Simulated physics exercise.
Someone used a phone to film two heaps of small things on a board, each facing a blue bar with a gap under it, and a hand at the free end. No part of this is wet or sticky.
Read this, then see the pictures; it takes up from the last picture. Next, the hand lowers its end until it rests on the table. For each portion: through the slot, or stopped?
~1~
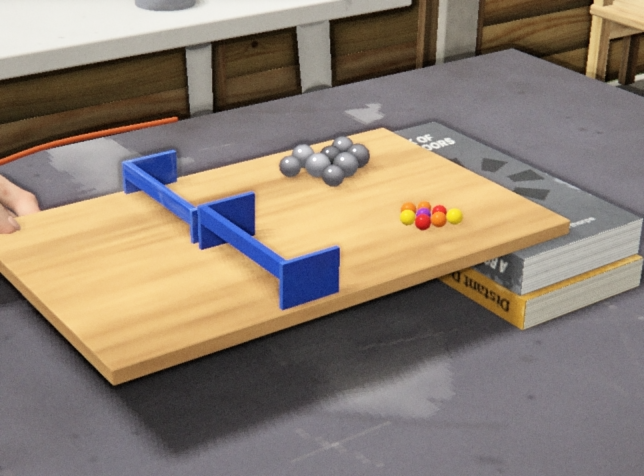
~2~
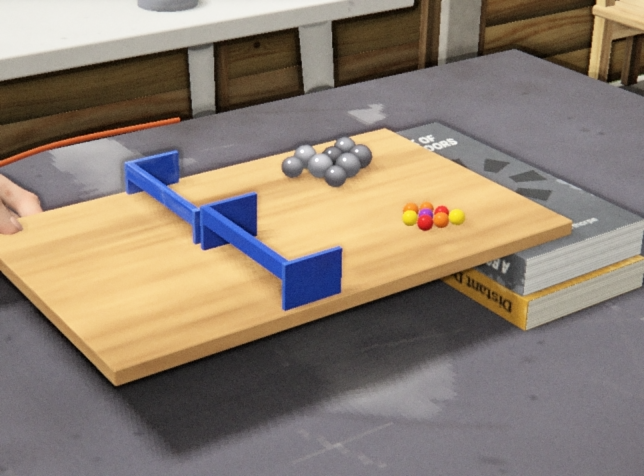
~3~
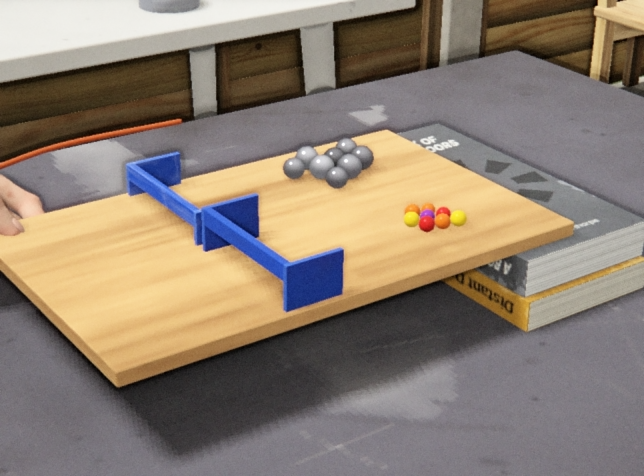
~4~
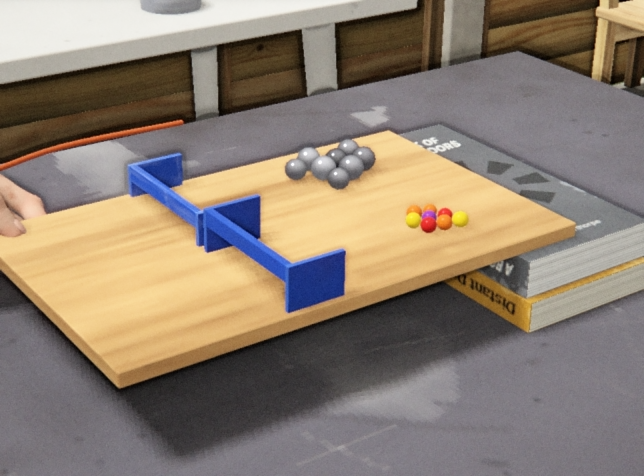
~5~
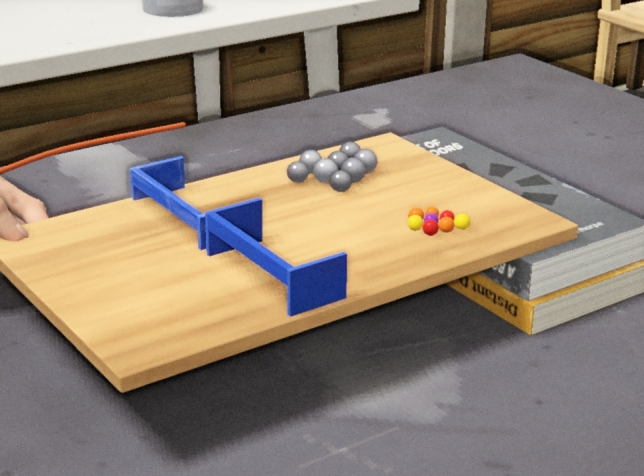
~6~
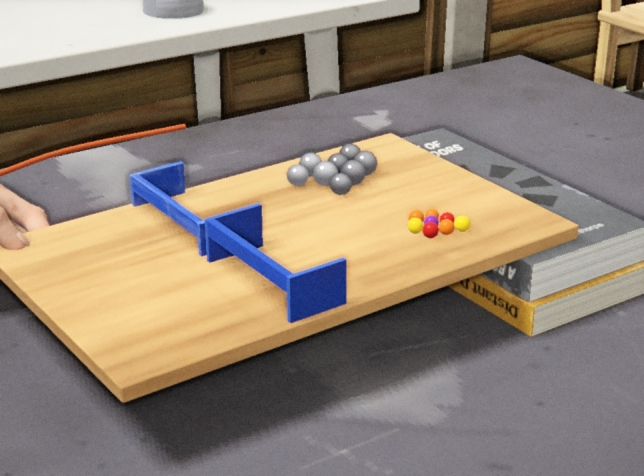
One by one: I reckon the front portion clears it fine; I reckon the back portion gets caught.
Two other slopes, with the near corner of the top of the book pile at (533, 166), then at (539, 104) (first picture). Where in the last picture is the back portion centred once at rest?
Try one: Near (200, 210). Try two: Near (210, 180).
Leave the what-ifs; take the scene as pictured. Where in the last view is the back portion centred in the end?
Roughly (192, 244).
Then, 0.33 s later than the last frame, board sloping at 9°; front portion on its way down; back portion on its way down.
Then, 0.63 s later than the last frame, board resting at 10°; front portion on its way down; back portion has reached its gate.
Then, 0.88 s later than the last frame, board resting at 10°; front portion every one past its gate; back portion has reached its gate.
When it is over, board resting at 10°; front portion every one past its gate; back portion gathered behind its gate.
